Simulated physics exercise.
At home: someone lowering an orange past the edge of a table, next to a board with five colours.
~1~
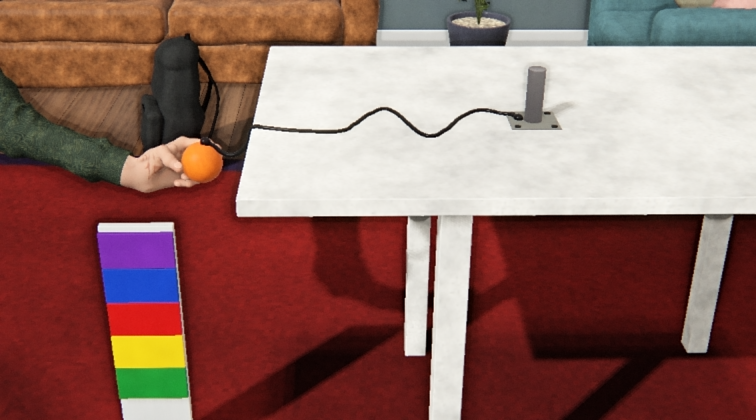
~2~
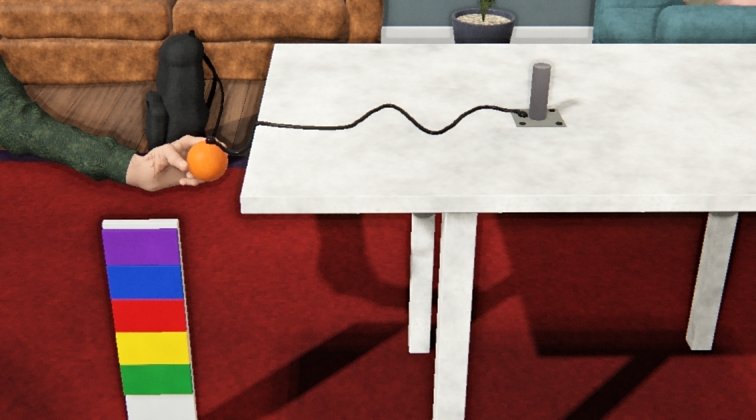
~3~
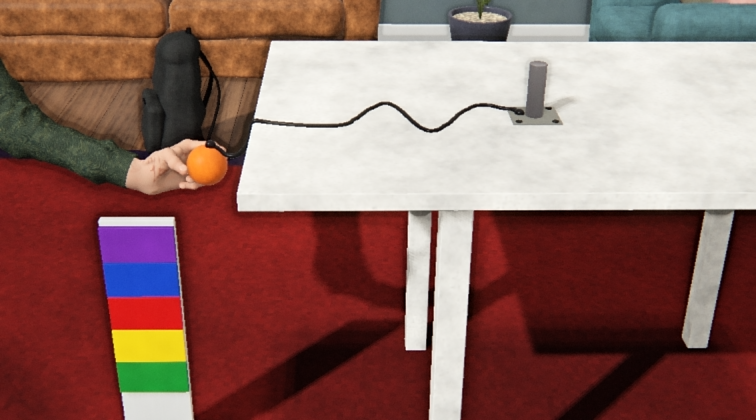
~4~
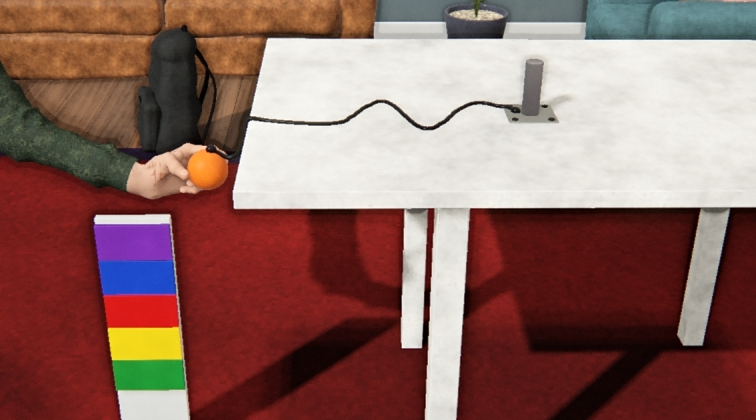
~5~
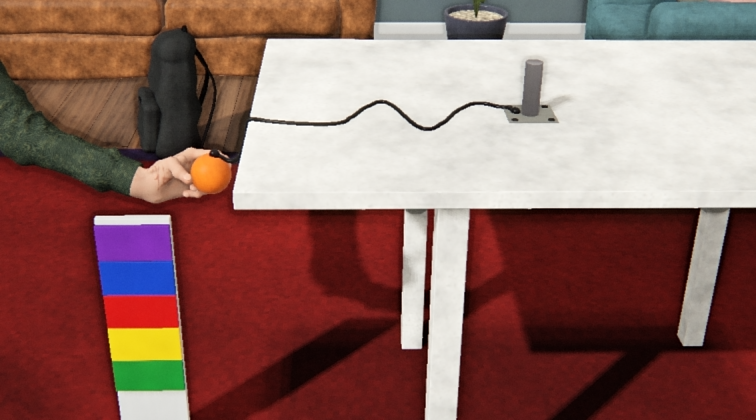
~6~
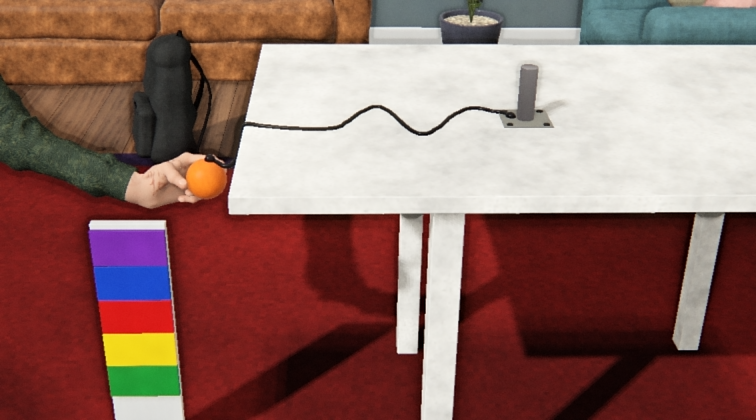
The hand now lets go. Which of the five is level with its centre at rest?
Its centre hangs level with the red band.
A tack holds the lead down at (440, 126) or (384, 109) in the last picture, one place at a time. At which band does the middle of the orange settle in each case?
Taking them in turn: Blue; purple.
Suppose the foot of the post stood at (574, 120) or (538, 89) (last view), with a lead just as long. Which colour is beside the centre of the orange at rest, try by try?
Taking them in turn: Blue; blue.
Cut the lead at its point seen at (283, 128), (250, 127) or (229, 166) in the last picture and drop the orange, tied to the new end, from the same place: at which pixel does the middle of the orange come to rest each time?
Try by try, around (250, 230), (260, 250) and (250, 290).
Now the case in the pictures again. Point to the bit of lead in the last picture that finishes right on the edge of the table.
Near (355, 117).
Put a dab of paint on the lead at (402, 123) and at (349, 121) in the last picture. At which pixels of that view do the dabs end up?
They go to (336, 121) and to (244, 140).
Early on, orange near (231, 300); level with red.
Midway, orange near (272, 312); level with red.
Near the end, orange near (253, 316); level with red.
Finally, orange near (245, 317); level with red. Its middle rests at the red band.
